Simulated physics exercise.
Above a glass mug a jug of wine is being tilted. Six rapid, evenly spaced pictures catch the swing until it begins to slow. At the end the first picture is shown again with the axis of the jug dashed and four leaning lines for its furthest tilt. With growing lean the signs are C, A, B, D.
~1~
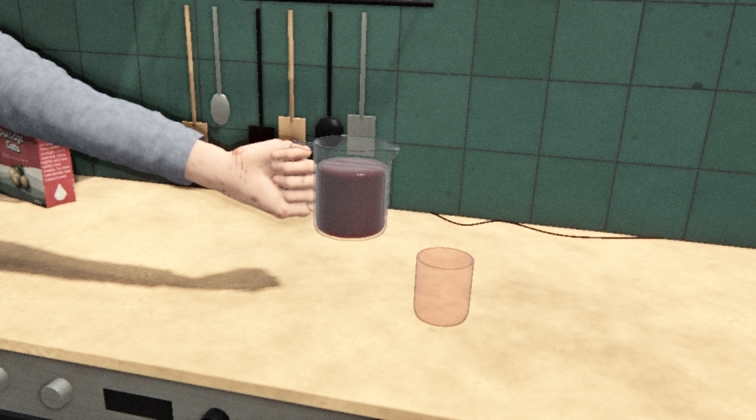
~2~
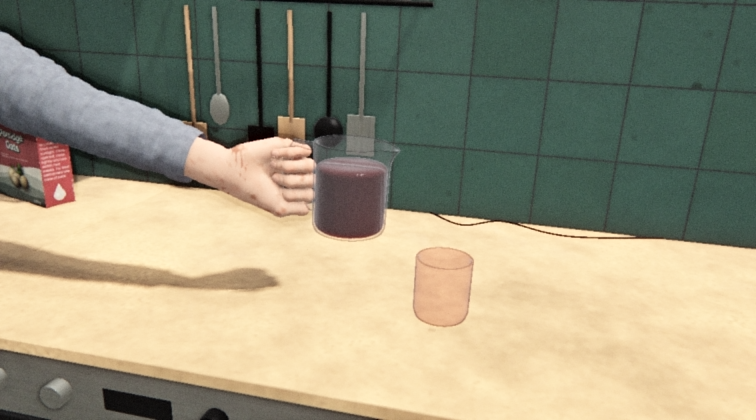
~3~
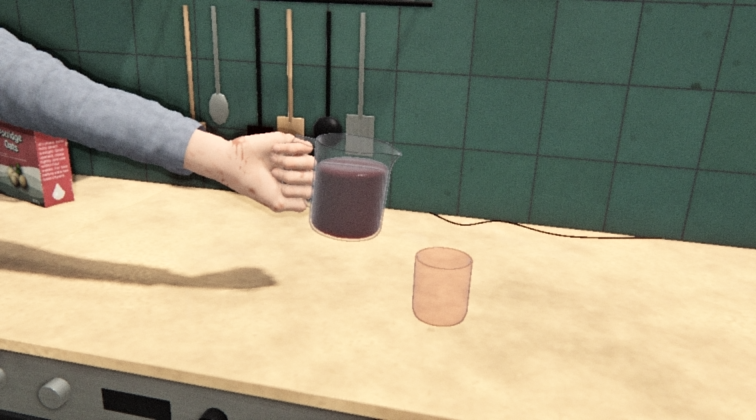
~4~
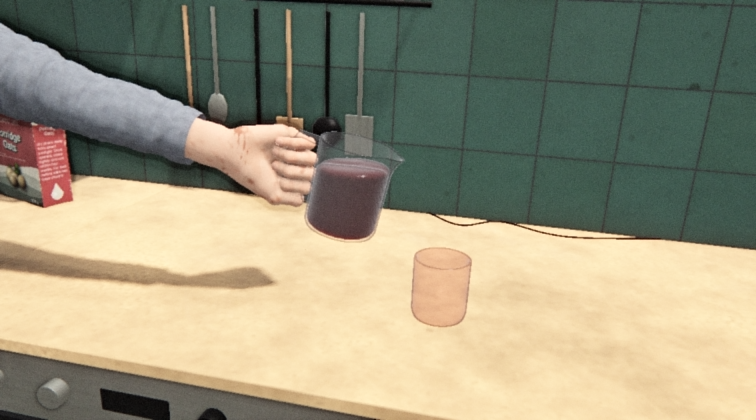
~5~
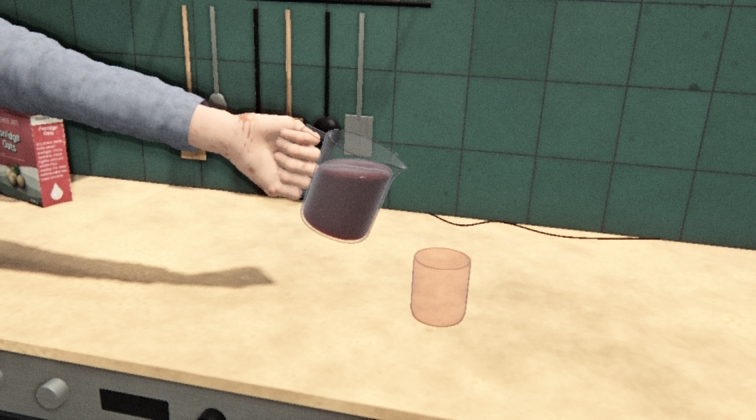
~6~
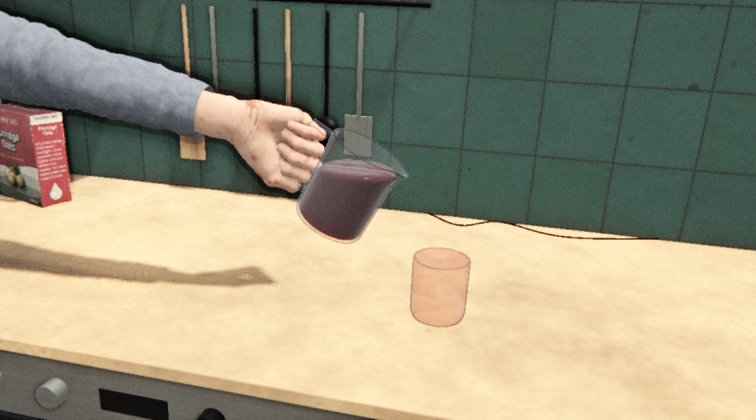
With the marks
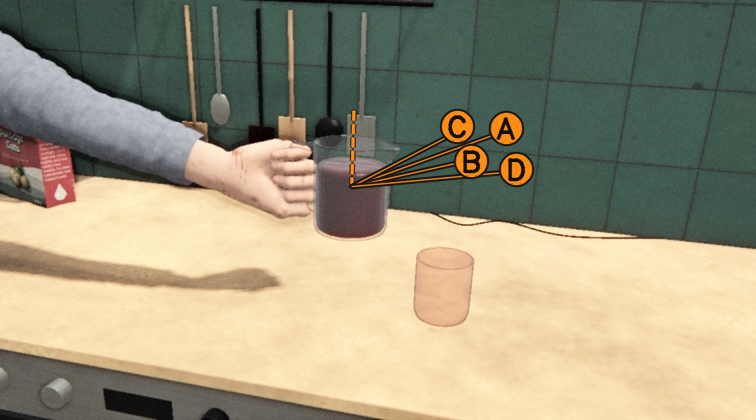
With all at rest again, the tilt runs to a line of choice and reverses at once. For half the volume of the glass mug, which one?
I would pick tilt C.
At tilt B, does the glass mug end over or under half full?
Over.
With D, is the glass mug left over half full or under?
Over half.
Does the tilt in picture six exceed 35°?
No.
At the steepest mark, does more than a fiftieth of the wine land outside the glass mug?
Yes, it does.
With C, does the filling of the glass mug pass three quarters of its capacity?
No.
On the marked copy, A at (491, 136); B at (454, 163); C at (444, 138); D at (499, 172).
Choosing A, the glass mug ends with about 70 % of what it can hold.
Choosing B, the glass mug ends with about 90 % of what it can hold; 3 % of the wine is spilt.
Choosing C, the glass mug ends with about 47 % of what it can hold.
Choosing D, the glass mug ends with about 97 % of what it can hold; 11 % of the wine is spilt.
